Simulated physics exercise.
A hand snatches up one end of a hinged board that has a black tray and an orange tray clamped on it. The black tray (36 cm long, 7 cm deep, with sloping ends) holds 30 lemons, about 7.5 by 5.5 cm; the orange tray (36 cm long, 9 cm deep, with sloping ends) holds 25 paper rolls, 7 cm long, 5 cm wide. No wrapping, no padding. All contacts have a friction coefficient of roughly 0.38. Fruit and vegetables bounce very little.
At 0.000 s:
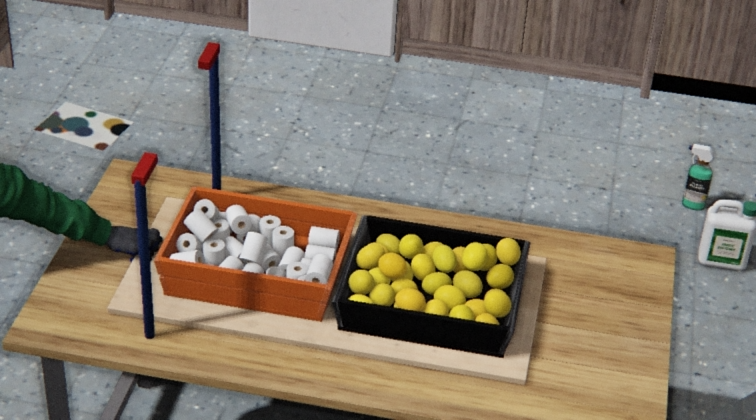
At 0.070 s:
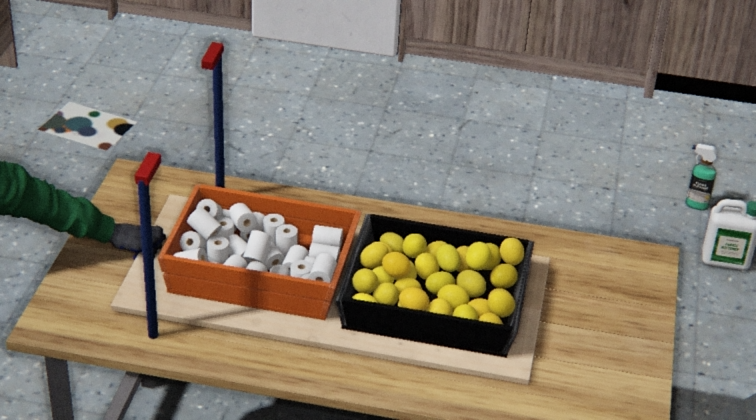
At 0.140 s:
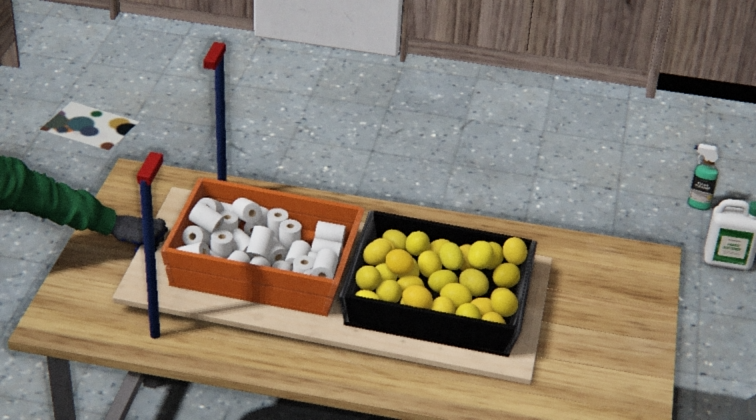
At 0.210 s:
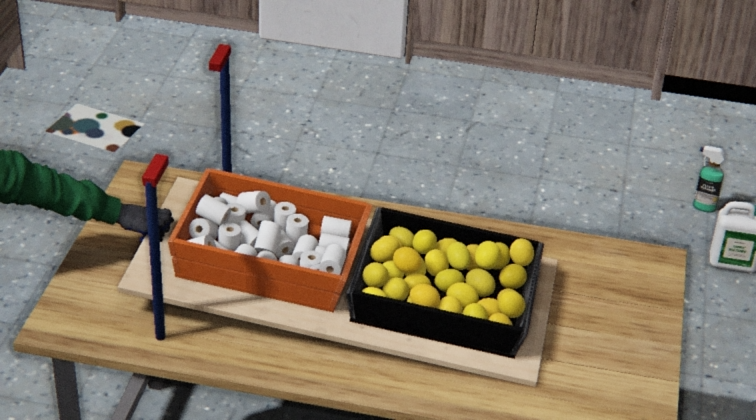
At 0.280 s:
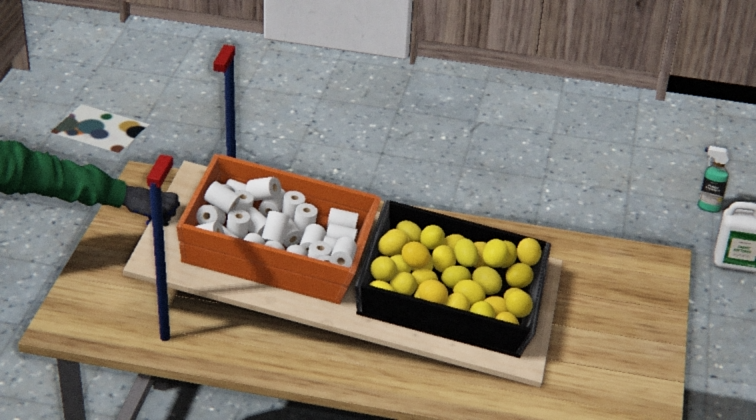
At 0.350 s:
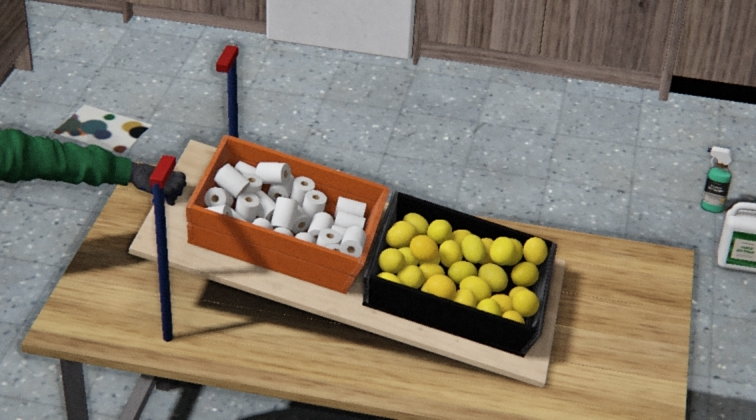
At the start, an orange tray of white paper rolls and a black tray of lemons sit side by side on a flat board on a wooden table, a gloved hand at its left end. The hand then lifts that end, gradually tilting the board and both trays modestly down toward the right.
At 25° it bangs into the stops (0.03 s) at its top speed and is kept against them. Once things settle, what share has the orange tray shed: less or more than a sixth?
Under a sixth of the paper rolls leave the orange tray.
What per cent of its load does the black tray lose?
Black tray 0 per cent.
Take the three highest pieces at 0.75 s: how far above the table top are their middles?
About 44 cm.
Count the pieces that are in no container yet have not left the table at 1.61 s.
About 0.
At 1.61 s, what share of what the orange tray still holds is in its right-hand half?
Some 80 per cent.
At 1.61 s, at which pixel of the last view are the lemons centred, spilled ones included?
Near (494, 266).
After 0.51 s, the lift is arrested.
After 0.61 s, tilt 25°; 0 of 30 out of the black tray and 0 of 25 out of the orange tray.
After 0.75 s, tilt 25°; 0 of 30 out of the black tray and 1 of 25 out of the orange tray.
After 1.01 s, tilt 25°; 0 of 30 out of the black tray and 1 of 25 out of the orange tray.
When it is over (at 1.61 s), 0 of 30 out of the black tray and 2 of 25 out of the orange tray. Asked share, 2 of 25, 8 per cent.
